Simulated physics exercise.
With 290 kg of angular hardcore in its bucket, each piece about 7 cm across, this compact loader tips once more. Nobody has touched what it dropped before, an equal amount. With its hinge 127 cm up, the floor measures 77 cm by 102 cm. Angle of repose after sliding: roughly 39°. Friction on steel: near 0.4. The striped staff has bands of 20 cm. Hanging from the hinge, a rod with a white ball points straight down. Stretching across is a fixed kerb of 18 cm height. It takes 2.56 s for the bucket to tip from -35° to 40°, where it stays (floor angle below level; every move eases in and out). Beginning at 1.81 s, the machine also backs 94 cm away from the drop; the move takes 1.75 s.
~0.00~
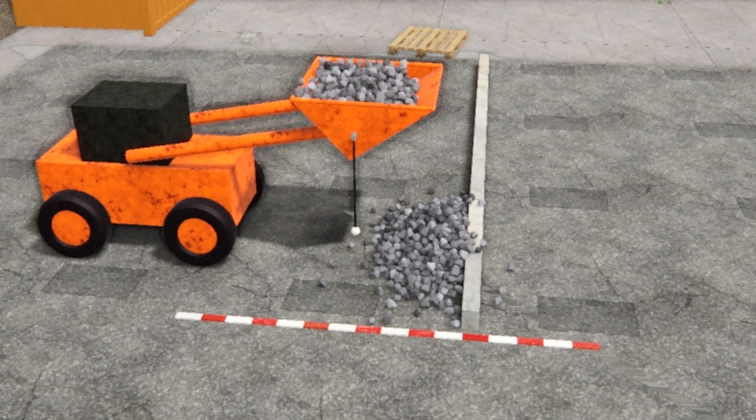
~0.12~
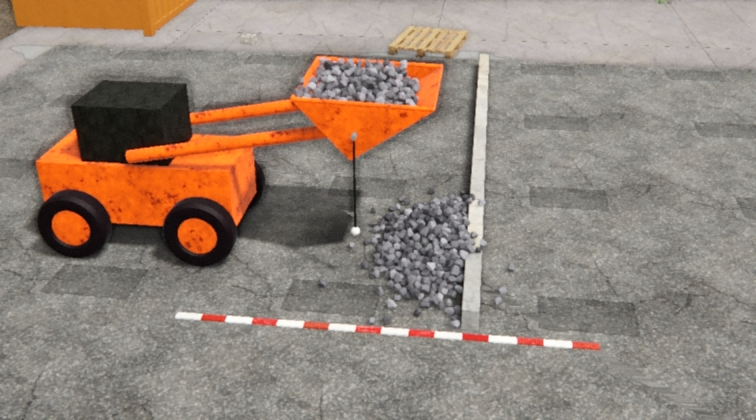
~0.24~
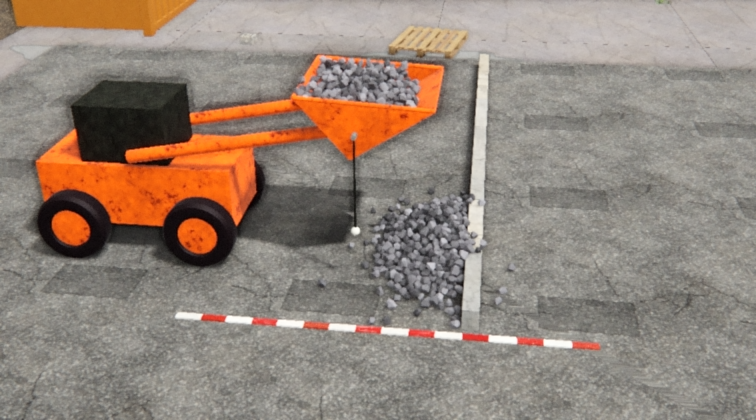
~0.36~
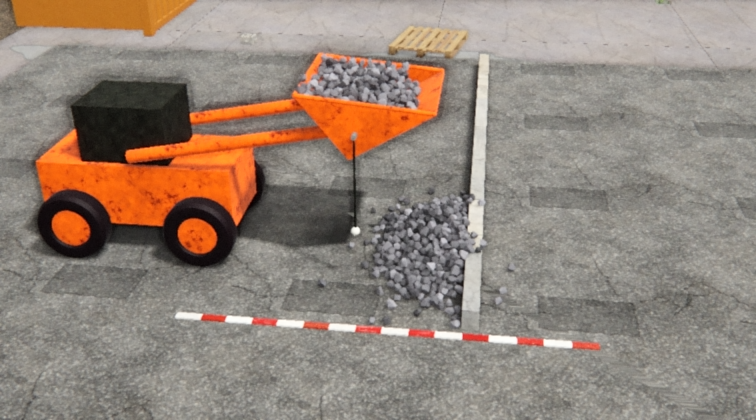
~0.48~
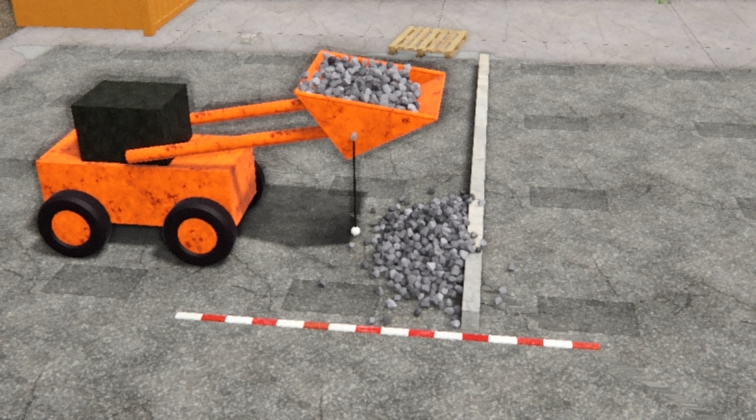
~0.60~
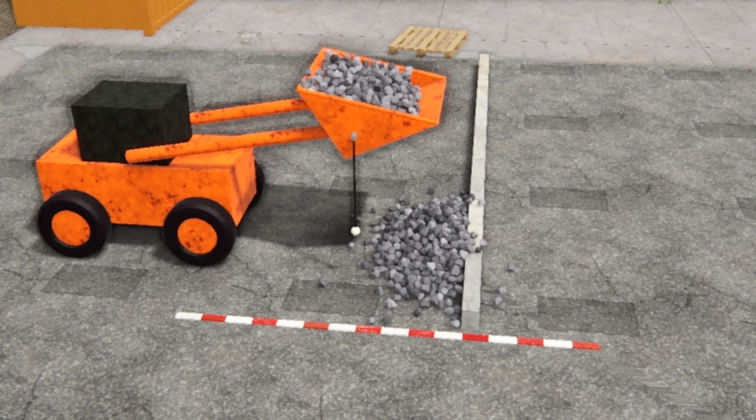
An orange loader slowly tilts its raised bucket of grey stones slightly downward to the right.
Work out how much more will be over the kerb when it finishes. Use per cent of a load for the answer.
Around 6 out of 100.
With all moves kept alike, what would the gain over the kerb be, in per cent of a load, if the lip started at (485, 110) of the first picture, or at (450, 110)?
Some 50 percent first and 15 percent second.
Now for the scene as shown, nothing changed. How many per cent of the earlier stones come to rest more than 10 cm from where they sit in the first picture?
5 %.
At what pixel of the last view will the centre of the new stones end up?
Near (415, 232).
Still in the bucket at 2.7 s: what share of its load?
Still inside: Some 0 %.
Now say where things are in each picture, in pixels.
In the first frame, the bucket is at -35°, its lip at (434, 109); the top of the load is at (356, 66). The earlier load is highest near (443, 222), 30 cm above ground level, 100 % on this side of the kerb, 0 % over the kerb.
The second frame shows lip at (434, 110), floor tilted -35°, highest stones at (356, 66); the stones move at 0.0 m/s on average.
In the third frame, the bucket is at -33°, its lip at (435, 112); the top of the load is at (357, 66); the stones move at 0.1 m/s on average.
The fourth frame shows lip at (436, 115), floor tilted -31°, highest stones at (357, 66); the stones move at 0.1 m/s on average.
The fifth frame shows lip at (437, 119), floor tilted -28°, highest stones at (350, 62); the stones move at 0.1 m/s on average.
The sixth frame shows lip at (438, 123), floor tilted -25°, highest stones at (342, 60); the stones move at 0.1 m/s on average.
After 1.9 s the floor is at 28°; in per cent of one load, 91 in the bucket, 109 on this side of the kerb, 0 over the kerb; the foremost stones are at (487, 253).
After 2.7 s the floor is at 40°; in per cent of one load, 2 in the bucket, 192 on this side of the kerb, 5 over the kerb; the foremost stones are at (532, 251).
After 4.0 s the floor is at 40°; in per cent of one load, 0 in the bucket, 194 on this side of the kerb, 6 over the kerb; the foremost stones are at (545, 248).
After 6.5 s the floor is at 40°; in per cent of one load, 0 in the bucket, 194 on this side of the kerb, 6 over the kerb; the foremost stones are at (545, 248). Net gain over the kerb, 6.
